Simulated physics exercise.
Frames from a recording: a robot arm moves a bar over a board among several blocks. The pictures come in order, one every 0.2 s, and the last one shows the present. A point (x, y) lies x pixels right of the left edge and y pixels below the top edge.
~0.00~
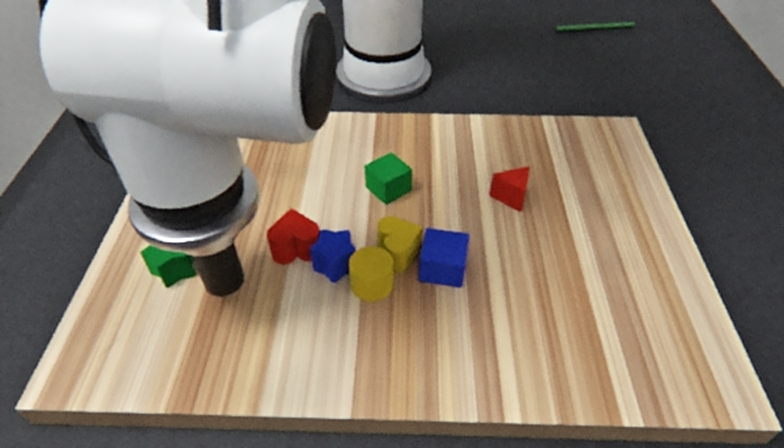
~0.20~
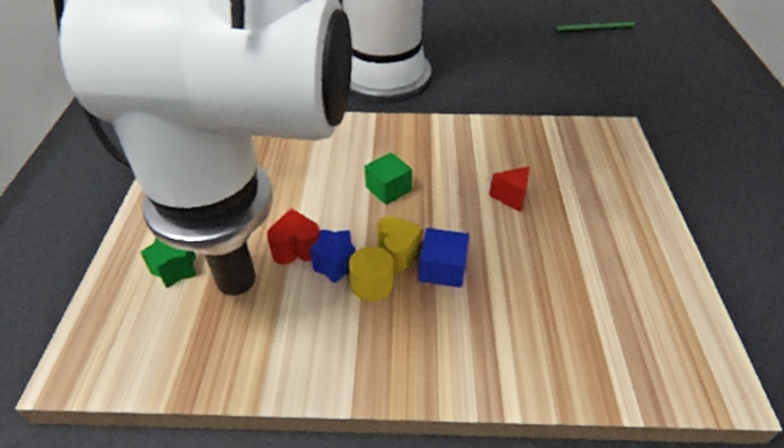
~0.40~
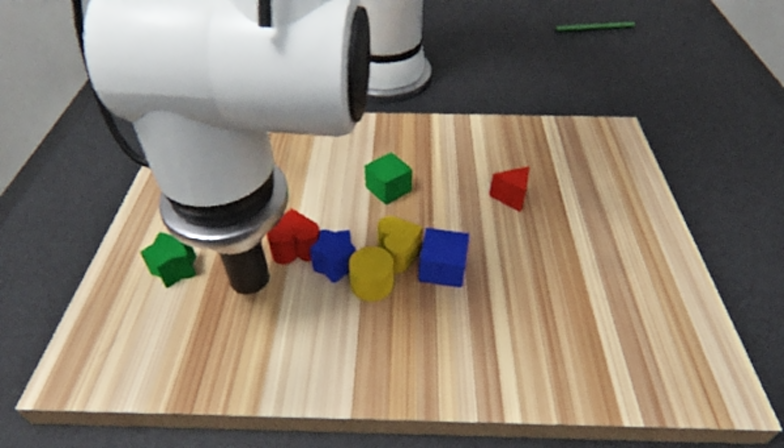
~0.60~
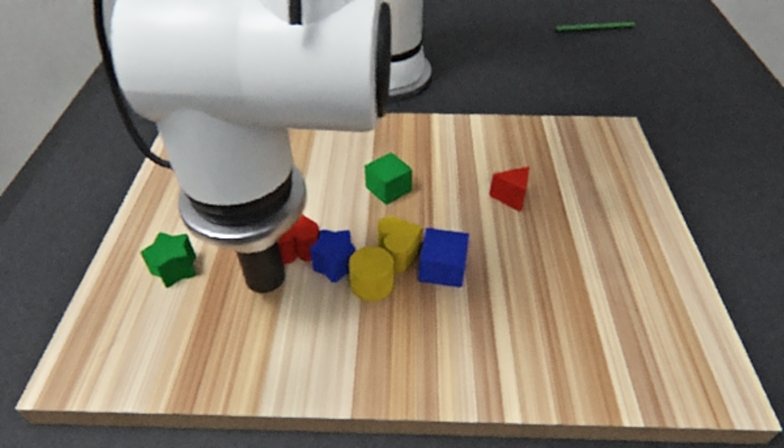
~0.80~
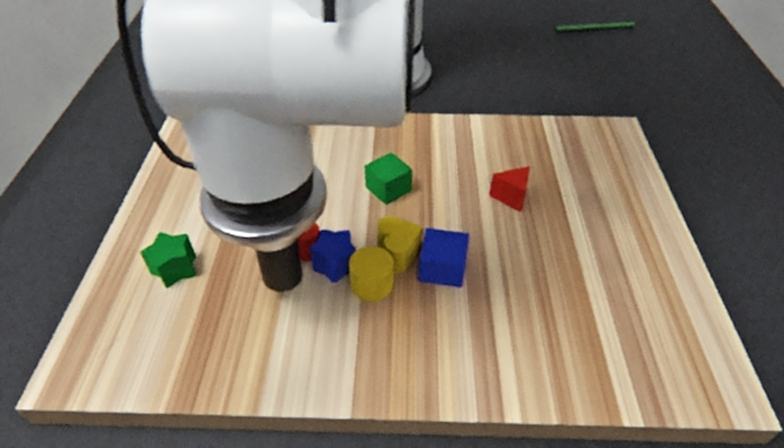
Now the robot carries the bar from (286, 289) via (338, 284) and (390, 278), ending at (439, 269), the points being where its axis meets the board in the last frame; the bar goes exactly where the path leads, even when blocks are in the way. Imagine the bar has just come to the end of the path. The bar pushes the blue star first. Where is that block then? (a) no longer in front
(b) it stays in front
a.
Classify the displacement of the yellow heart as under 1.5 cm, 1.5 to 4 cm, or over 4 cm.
Shift: 1.5 to 4 cm.
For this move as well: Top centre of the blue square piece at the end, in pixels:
I think it will end close to (493, 245).
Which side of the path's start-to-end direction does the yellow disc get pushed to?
Displaced right.
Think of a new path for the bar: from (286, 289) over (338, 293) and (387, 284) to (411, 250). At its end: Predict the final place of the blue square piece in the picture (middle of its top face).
Expect it around (491, 241).
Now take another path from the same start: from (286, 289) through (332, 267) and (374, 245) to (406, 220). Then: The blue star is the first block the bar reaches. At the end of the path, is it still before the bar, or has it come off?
It is driven along in front.
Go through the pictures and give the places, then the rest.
In the first frame, bar tip (225, 281); block tops, blue star (334, 243); yellow disc (371, 262); yellow heart (398, 232); blue square piece (445, 246).
In the second frame, bar (236, 280); blocks unchanged.
In the third frame, bar (250, 279); blocks unchanged.
In the fourth frame, bar (266, 278); blocks unchanged.
In the fifth frame, bar (283, 277); blue star (334, 243); yellow disc (371, 262); yellow heart (398, 232); blue square piece (445, 246).
The first path, step by step. One third of the way, bar (337, 271); blue star (350, 236), turned 20° anticlockwise; yellow disc (379, 262).
Two thirds of the way, bar (391, 265); blue star (360, 232), turned 55° anticlockwise; yellow disc (432, 264); yellow heart (410, 228), turned 50° anticlockwise; blue square piece (471, 245), turned 20° anticlockwise.
At the end, bar (440, 256); blue star (360, 232), turned 55° anticlockwise; yellow disc (470, 273); yellow heart (422, 224), turned 95° anticlockwise; blue square piece (493, 245), turned 70° anticlockwise.
